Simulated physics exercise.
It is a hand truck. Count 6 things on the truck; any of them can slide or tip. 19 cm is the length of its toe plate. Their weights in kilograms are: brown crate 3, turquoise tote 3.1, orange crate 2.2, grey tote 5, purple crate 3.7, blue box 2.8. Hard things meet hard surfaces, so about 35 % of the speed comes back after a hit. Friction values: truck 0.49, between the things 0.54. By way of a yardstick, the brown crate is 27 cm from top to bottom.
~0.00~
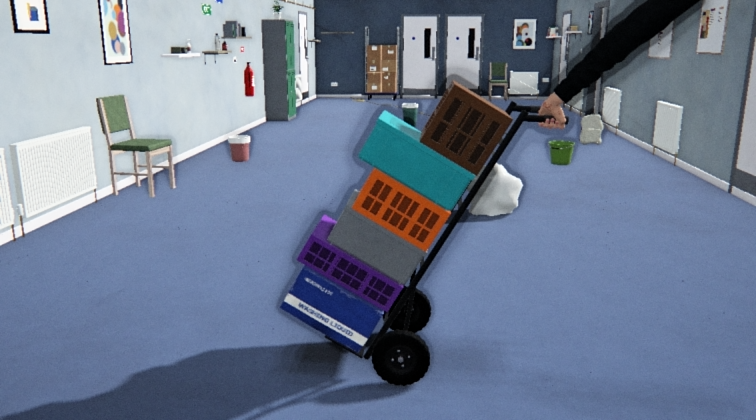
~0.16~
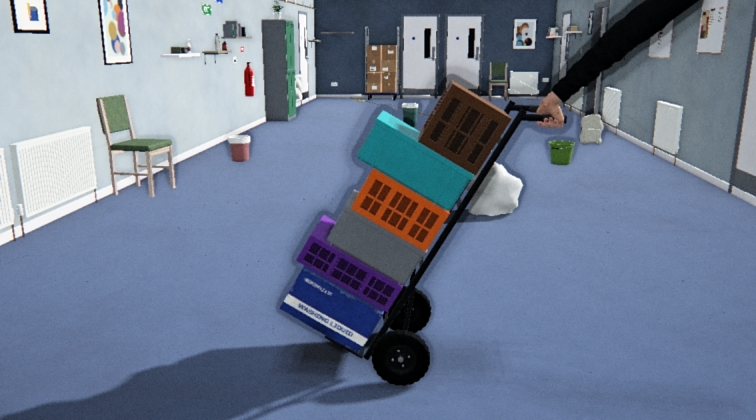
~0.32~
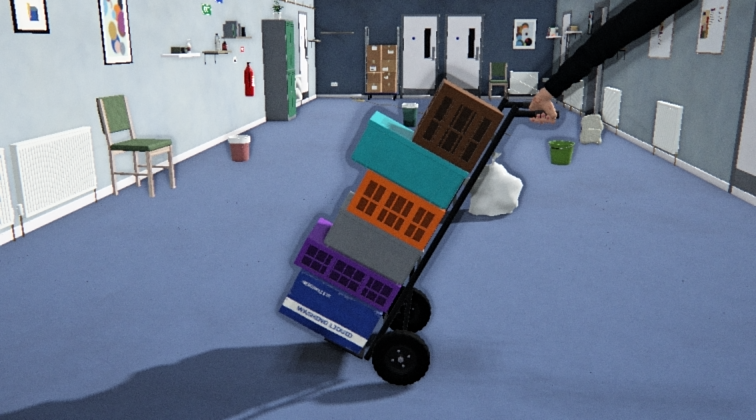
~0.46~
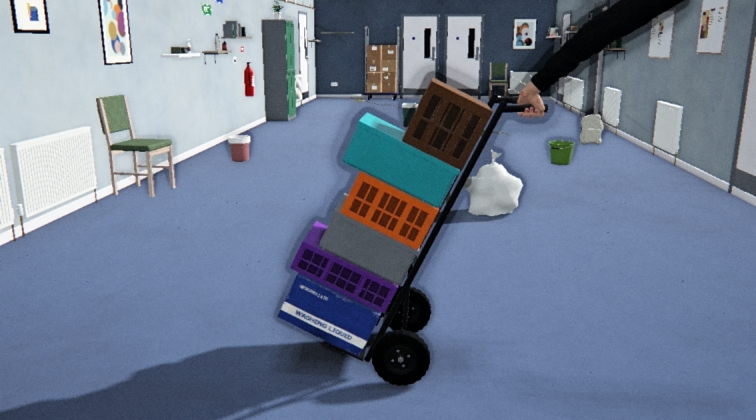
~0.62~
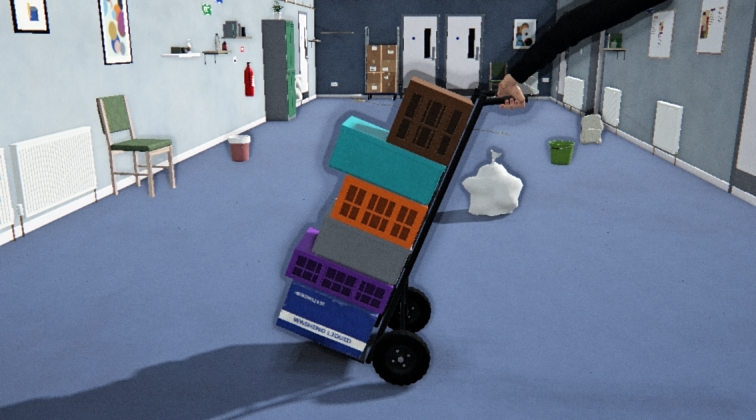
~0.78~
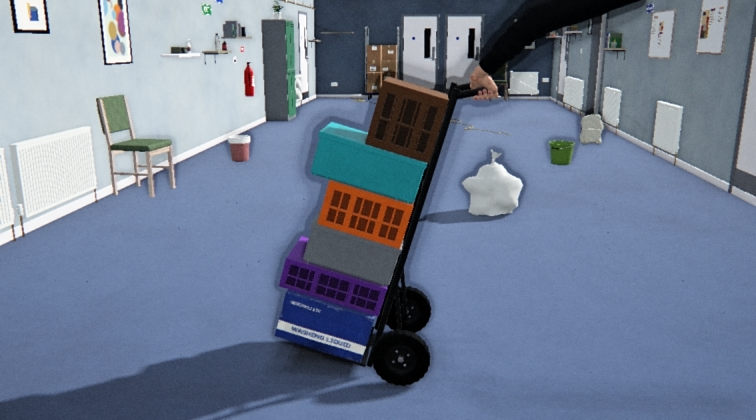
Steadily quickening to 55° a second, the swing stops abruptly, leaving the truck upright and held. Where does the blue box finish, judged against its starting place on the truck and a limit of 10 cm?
It finishes inside the limit.
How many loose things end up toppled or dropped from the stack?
It adds up to 0.
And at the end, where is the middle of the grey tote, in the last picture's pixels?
End point: Approx. (327, 260).
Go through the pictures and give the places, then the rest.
In the first frame, truck 30° back; blue box (338, 294); brown crate (464, 126).
In the second frame, truck 30° back; orange crate (402, 202); grey tote (379, 237).
In the third frame, truck 28° back; purple crate (352, 263); brown crate (456, 124).
In the fourth frame, truck 25° back; turquoise tote (402, 159); orange crate (392, 202).
In the fifth frame, truck 21° back; grey tote (364, 241); purple crate (344, 269).
In the sixth frame, truck 16° back; blue box (331, 310); brown crate (408, 118).
By 1.18 s, truck upright; brown crate rocked 3° off its seat; turquoise tote rocked 3° off its seat; orange crate rocked 3° off its seat.
By 1.68 s, truck upright; brown crate 5 cm from its spot; turquoise tote 2 cm from its spot.
By 1.98 s, truck upright; blue box rocked 3° off its seat near (327, 330); brown crate rocked 3° off its seat; turquoise tote rocked 3° off its seat.
When it is over (3.4 s), all 6 within 10 cm of the start. End places, in pixels of the last picture, blue box near (327, 330).
